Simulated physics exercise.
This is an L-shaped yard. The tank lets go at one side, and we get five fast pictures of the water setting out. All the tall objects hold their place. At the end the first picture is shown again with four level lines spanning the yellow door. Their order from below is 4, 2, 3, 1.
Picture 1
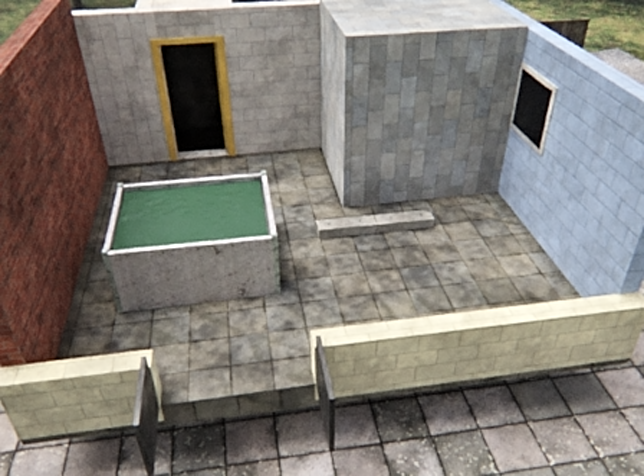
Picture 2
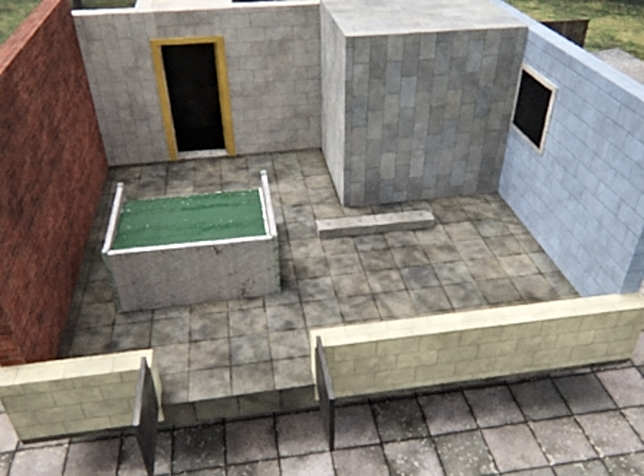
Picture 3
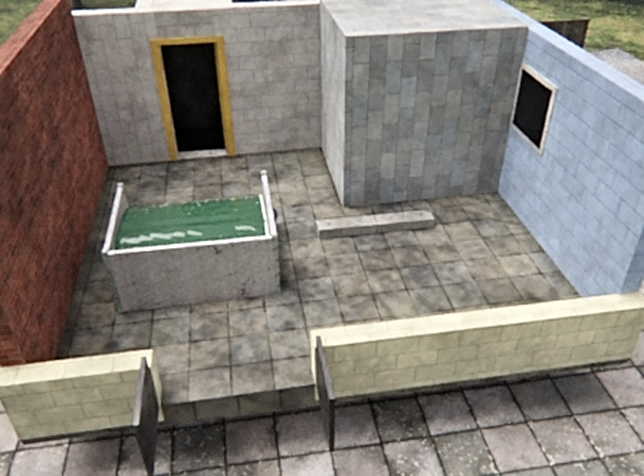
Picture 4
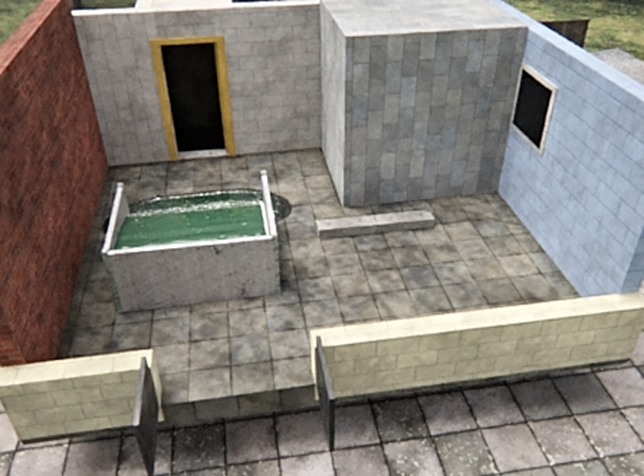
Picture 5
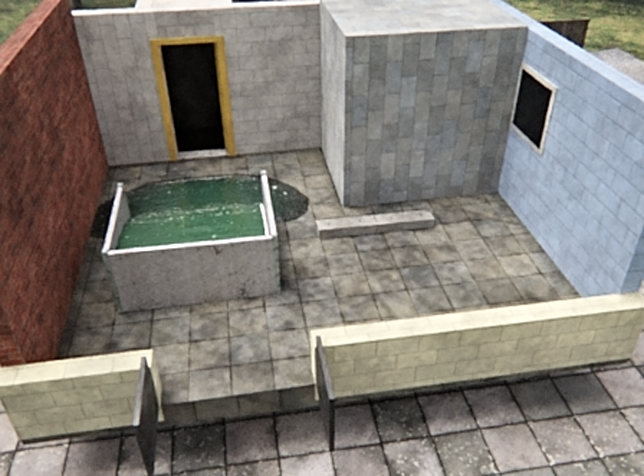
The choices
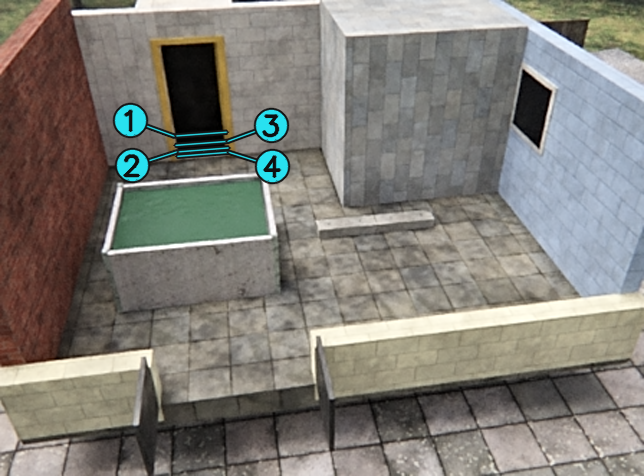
The video shows a walled, paved yard with a raised tank of green water; the tank's far side opens, the water ripples and sinks lower, and a dark wet patch spreads across the paving behind it.
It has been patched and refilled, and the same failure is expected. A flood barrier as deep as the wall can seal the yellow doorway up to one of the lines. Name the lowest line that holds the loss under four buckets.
Use mark 1.
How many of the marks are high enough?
One of the four.
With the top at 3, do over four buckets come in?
Yes.
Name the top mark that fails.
The answer is 3.
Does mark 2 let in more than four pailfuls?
Yes, it does.
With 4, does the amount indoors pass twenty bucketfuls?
Yes, clearly.
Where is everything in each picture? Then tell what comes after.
The first frame shows water in the tank at rest, its middle at (193, 215); foot of the yellow doorway at (203, 157); open gate at (232, 336).
In the second frame, water covers 2 % of the ground, its front hidden from here.
In the third frame, water covers 5 % of the ground, its front hidden from here.
In the fourth frame, 10 % of the ground under water, visible out to (276, 213).
In the fifth frame, 17 % of the ground under water, visible out to (140, 189).
In cyan, 1 at (200, 134); 2 at (202, 149); 3 at (201, 143); 4 at (203, 154); from the bottom up 4, 2, 3, 1.
For mark 1, a splash gets over, under a bucket.
For mark 2, dozens of bucketfuls pour in.
For mark 3, about 13 bucketfuls get in.
For mark 4, dozens of bucketfuls pour in.
